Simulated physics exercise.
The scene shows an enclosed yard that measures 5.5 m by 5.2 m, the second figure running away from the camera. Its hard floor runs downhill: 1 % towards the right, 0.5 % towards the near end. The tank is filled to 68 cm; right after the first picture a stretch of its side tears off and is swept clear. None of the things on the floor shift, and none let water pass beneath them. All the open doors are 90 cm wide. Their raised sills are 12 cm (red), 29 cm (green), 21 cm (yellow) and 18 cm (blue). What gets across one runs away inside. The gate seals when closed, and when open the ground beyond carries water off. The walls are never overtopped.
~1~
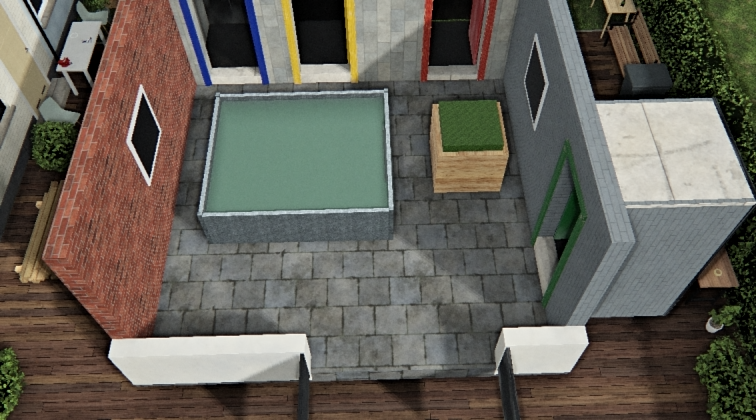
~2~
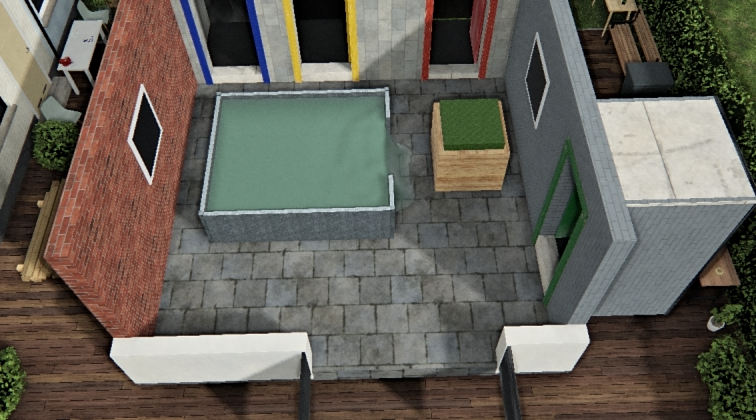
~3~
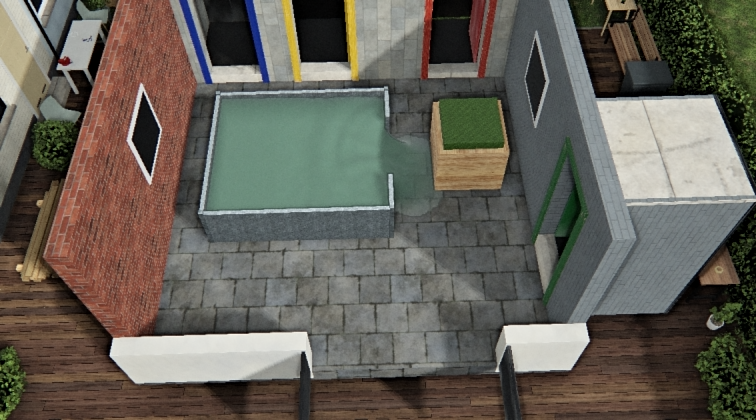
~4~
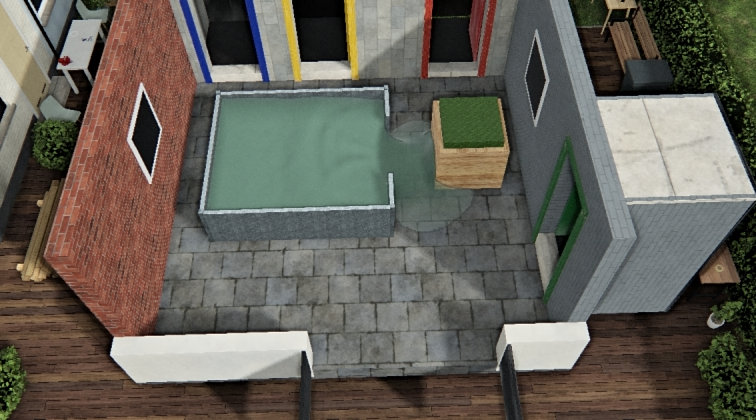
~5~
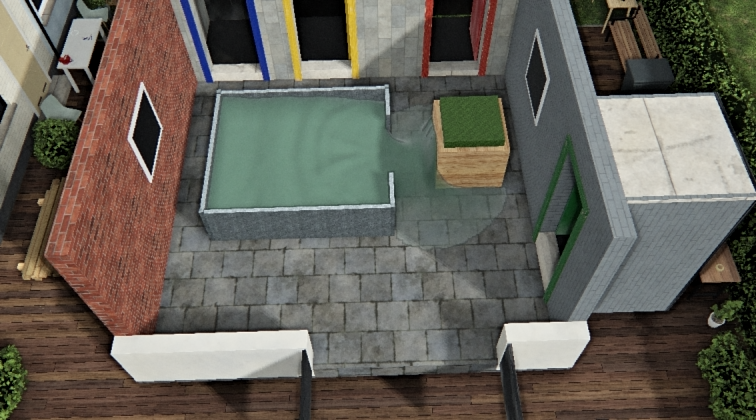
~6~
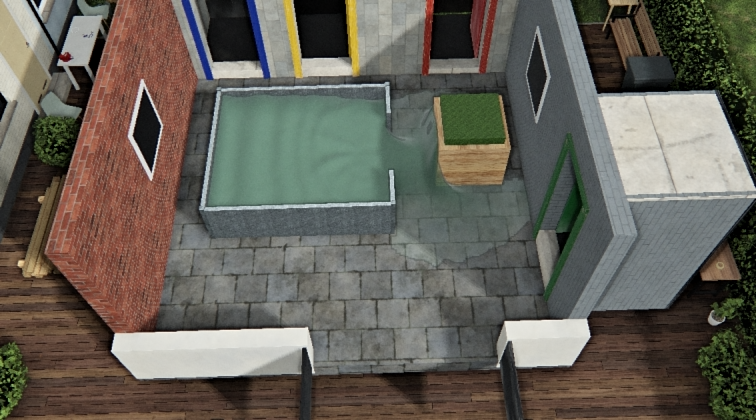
A tank of green water opens on its right side and spreads water around a grass-topped box.
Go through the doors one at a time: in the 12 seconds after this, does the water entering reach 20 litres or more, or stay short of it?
Result: Red door: Limit crossed; green door: Limit not crossed; yellow door: Limit not crossed; blue door: Limit not crossed.
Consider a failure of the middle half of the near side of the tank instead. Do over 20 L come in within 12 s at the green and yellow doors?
For green, too little; for yellow, too little.
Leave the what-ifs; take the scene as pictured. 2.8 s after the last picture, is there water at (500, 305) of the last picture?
By then the spot is drenched.
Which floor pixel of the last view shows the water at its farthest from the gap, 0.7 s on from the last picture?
I'd put it close to (548, 342).
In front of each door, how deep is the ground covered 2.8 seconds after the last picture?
You'd get red at 23 cm, green at 23 cm, yellow at 7 cm, and blue at 3 cm.
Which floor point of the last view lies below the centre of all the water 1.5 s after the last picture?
Balance point at about (355, 176).
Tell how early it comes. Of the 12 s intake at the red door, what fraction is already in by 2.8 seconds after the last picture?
55 per cent, roughly.
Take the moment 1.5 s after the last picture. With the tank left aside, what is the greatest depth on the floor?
Depth: Approx. 52 cm.
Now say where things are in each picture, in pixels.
In the first picture, the tank at (300, 152) is whole and still, 68 cm deep.
In the second picture, water pours out at (387, 165) and has run 0.6 m, to (396, 146); typically 10 cm deep outside, 68 cm at the tank's back.
In the third picture, water pours out at (387, 167) and has run 0.9 m, to (428, 145); typically 12 cm deep outside, 68 cm at the tank's back.
In the fourth picture, the front is at (468, 199), 1.4 m from the gap at (387, 166); 1.5 m2 of floor is under water; 68 cm left at the back of the tank.
In the fifth picture, water pours out at (388, 165) and has run 1.8 m, to (497, 210); typically 6 cm deep outside, 68 cm at the tank's back.
In the sixth picture, the front is at (529, 210), 2.3 m from the gap at (388, 162); 3.4 m2 of floor is under water; 66 cm left at the back of the tank.
Then, 0.7 s after the last picture water covers 40 % of the floor and is deepest (60 cm) near (428, 166); red door 23 cm at the sill, 3 L in, green door 17 cm at the sill, 0 L in, yellow door not reached, blue door not reached.
Then, 1.5 s after the last picture water covers 55 % of the floor and is deepest (52 cm) near (428, 166); red door 24 cm at the sill, 46 L in, green door 23 cm at the sill, 0 L in, yellow door 9 cm at the sill, 0 L in, blue door 1 cm at the sill, 0 L in.
Then, 2.8 s after the last picture water covers 65 % of the floor and is deepest (33 cm) near (428, 166); red door 23 cm at the sill, 104 L in, green door 23 cm at the sill, 0 L in, yellow door 7 cm at the sill, 0 L in, blue door 3 cm at the sill, 0 L in.
Then, 6.3 s after the last picture water covers 85 % of the floor and is deepest (22 cm) near (429, 175); red door 14 cm at the sill, 175 L in, green door 18 cm at the sill, 0 L in, yellow door 6 cm at the sill, 0 L in, blue door 13 cm at the sill, 0 L in.
Then, 11.3 s after the last picture water covers 95 % of the floor and is deepest (16 cm) near (548, 342); red door 12 cm at the sill, 187 L in, green door 13 cm at the sill, 0 L in, yellow door 10 cm at the sill, 0 L in, blue door 10 cm at the sill, 0 L in.
